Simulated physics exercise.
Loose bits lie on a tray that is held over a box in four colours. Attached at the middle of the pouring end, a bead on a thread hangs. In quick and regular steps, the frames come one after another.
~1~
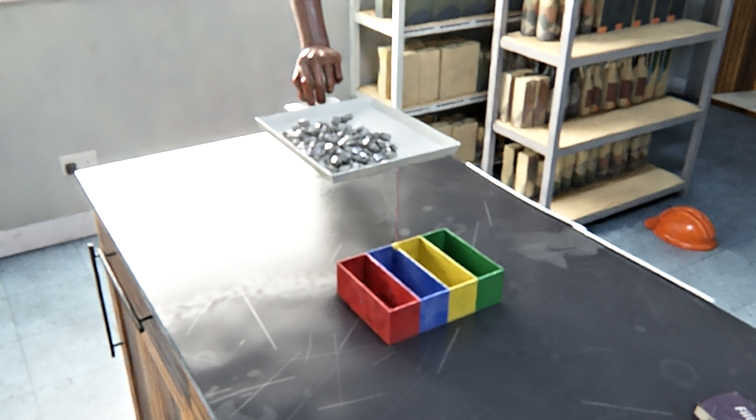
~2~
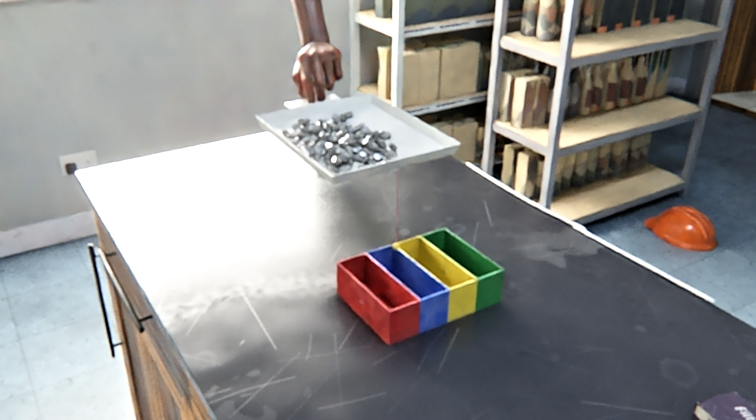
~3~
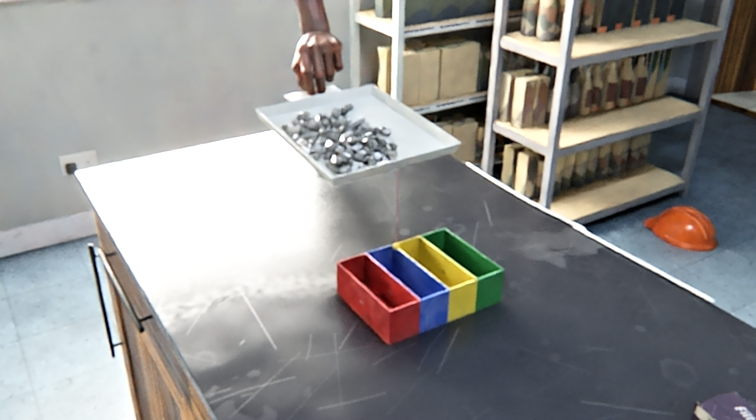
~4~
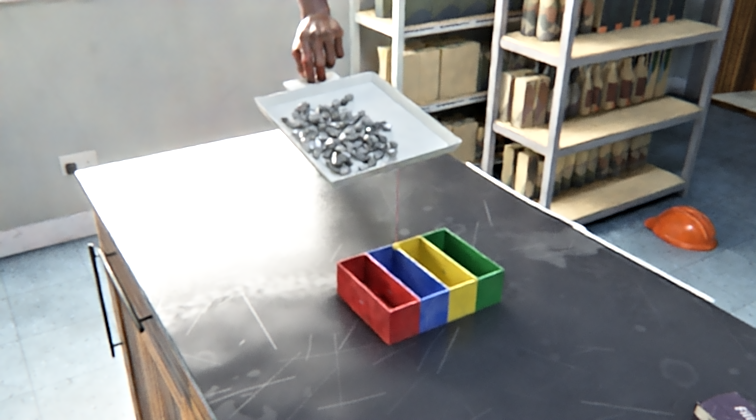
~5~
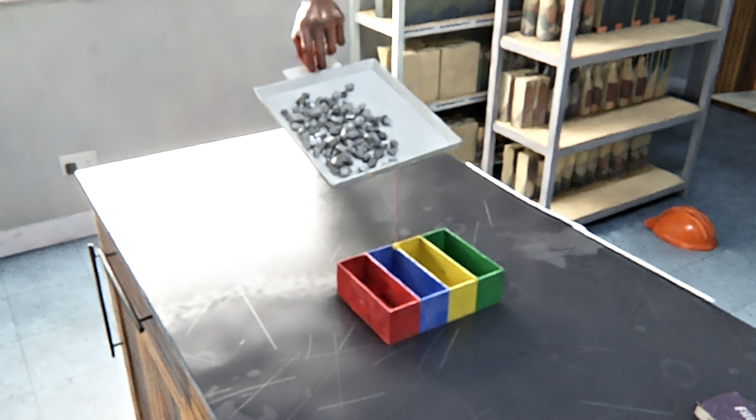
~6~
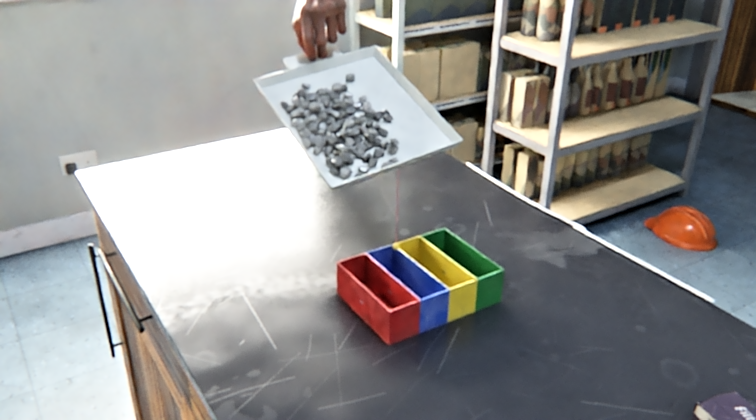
A hand held a white tray of gray gravel above a box with red, blue, yellow and green cells, then raised the back of the tray, steadily tilting it toward its lower left corner.
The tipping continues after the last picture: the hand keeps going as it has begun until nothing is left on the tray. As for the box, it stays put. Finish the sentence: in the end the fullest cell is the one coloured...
In the end the fullest cell is the one coloured red.
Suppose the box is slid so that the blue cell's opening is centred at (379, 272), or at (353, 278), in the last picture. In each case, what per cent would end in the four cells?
About 80 % and 90 %.
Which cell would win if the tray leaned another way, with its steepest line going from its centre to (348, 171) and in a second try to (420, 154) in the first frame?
Well, with the first heading it's the red cell, and with the second it's that green cell.
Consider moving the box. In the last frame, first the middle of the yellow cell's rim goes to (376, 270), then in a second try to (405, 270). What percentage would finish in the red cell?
Trial 1 around 10 percent, trial 2 around 40 percent.
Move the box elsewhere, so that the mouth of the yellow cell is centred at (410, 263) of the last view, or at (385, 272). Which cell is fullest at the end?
The first time red comes out on top, the second time the blue cell.
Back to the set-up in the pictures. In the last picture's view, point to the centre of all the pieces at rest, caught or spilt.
Close to (372, 317), more or less.
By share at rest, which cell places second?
Second: The cell in blue.
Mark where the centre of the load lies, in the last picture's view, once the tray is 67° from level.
The middle of the pieces sits at roughly (356, 157).
Shortly afterwards, tray tipped steeply; the bulk on the tray; only a few in the red cell; a little falling or outside the box.
Next, tray tipped past a quarter turn; only a few on the tray; near a third in the red cell; a little in the blue cell; only a few in the yellow cell; near half falling or outside the box.
Some moments later, tray tipped past a quarter turn; near a third in the red cell; a little in the blue cell; only a few in the yellow cell; near half falling or outside the box.
In the end, tray tipped past a quarter turn; near a third in the red cell; a little in the blue cell; only a few in the yellow cell; none at all in the green cell; near half outside the box.
